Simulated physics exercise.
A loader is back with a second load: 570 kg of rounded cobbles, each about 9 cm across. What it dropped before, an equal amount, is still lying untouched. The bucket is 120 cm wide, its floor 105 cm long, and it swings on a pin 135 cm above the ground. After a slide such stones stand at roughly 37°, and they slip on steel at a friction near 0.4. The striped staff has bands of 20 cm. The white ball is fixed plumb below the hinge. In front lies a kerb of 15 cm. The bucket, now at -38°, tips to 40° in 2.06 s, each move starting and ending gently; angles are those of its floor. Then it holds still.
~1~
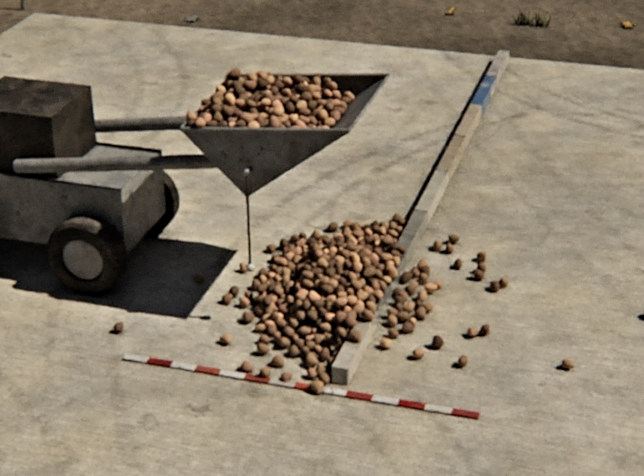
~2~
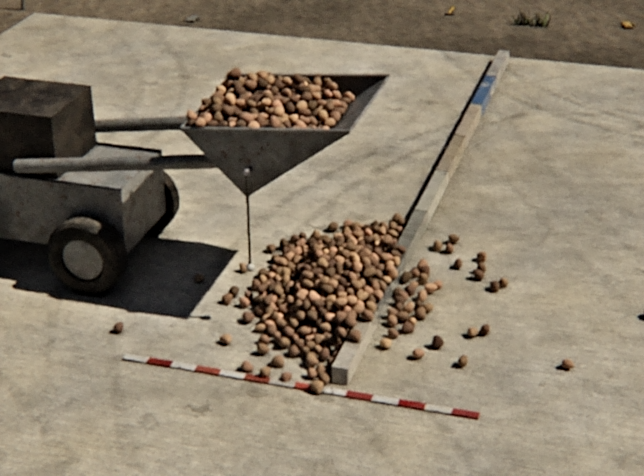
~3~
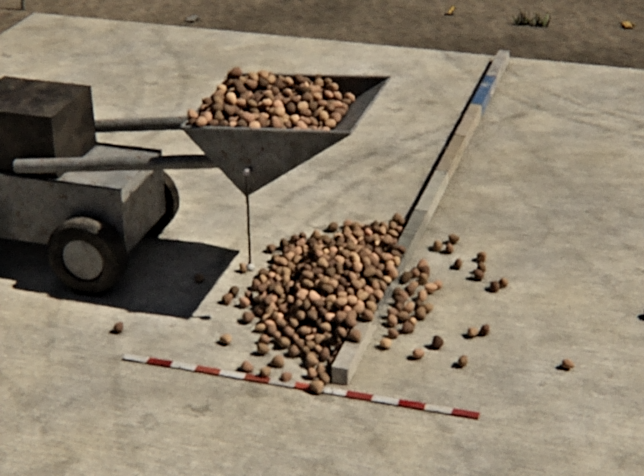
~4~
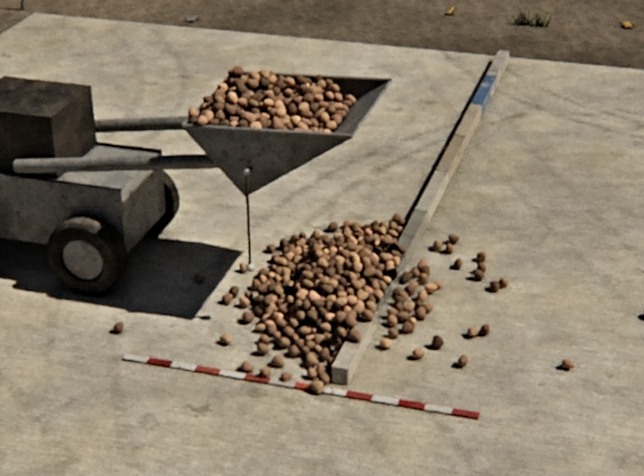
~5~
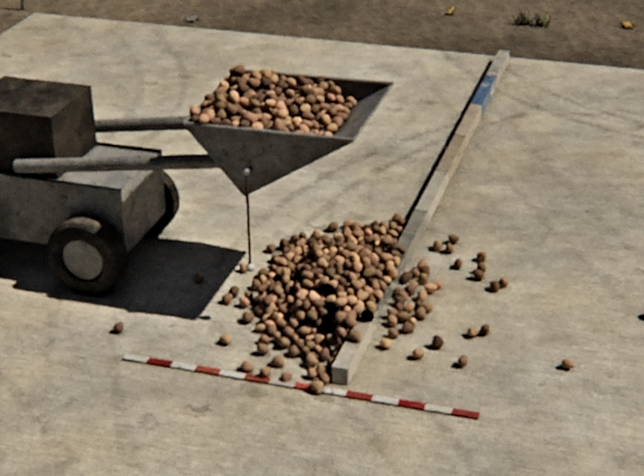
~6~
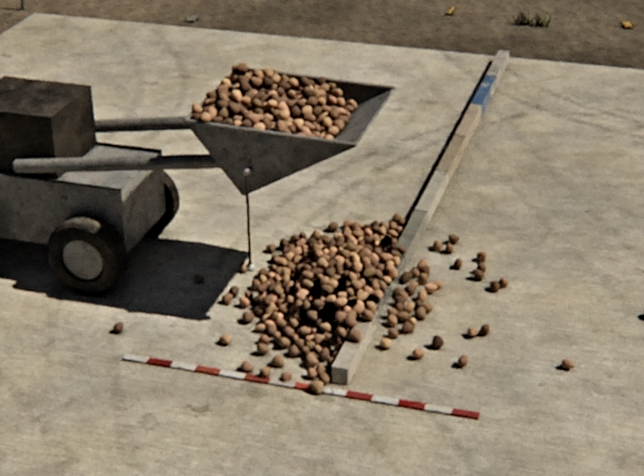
On a concrete yard, a stone-filled bucket tilts slightly above a pile against a kerb.
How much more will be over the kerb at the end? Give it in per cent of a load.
Some 82 per cent is added.
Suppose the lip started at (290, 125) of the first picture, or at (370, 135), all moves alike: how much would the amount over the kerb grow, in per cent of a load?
First some 20, then 95 per cent.
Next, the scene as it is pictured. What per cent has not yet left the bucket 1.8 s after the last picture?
It holds some 25 per cent.
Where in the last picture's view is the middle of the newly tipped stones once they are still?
Near (432, 292).
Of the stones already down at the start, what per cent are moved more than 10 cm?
About 5 per cent.
Then, 1.1 s after the last picture the floor is at 28°; in per cent of one load, 96 in the bucket, 97 on this side of the kerb, 7 over the kerb; the foremost stones are at (514, 316).
Then, 1.8 s after the last picture the floor is at 40°; in per cent of one load, 24 in the bucket, 127 on this side of the kerb, 49 over the kerb; the foremost stones are at (521, 313).
Then, 2.1 s after the last picture the floor is at 40°; in per cent of one load, 1 in the bucket, 123 on this side of the kerb, 77 over the kerb; the foremost stones are at (554, 318).
Then, 4.8 s after the last picture the floor is at 40°; in per cent of one load, 0 in the bucket, 111 on this side of the kerb, 89 over the kerb; the foremost stones are at (612, 335). Net gain over the kerb, 82.
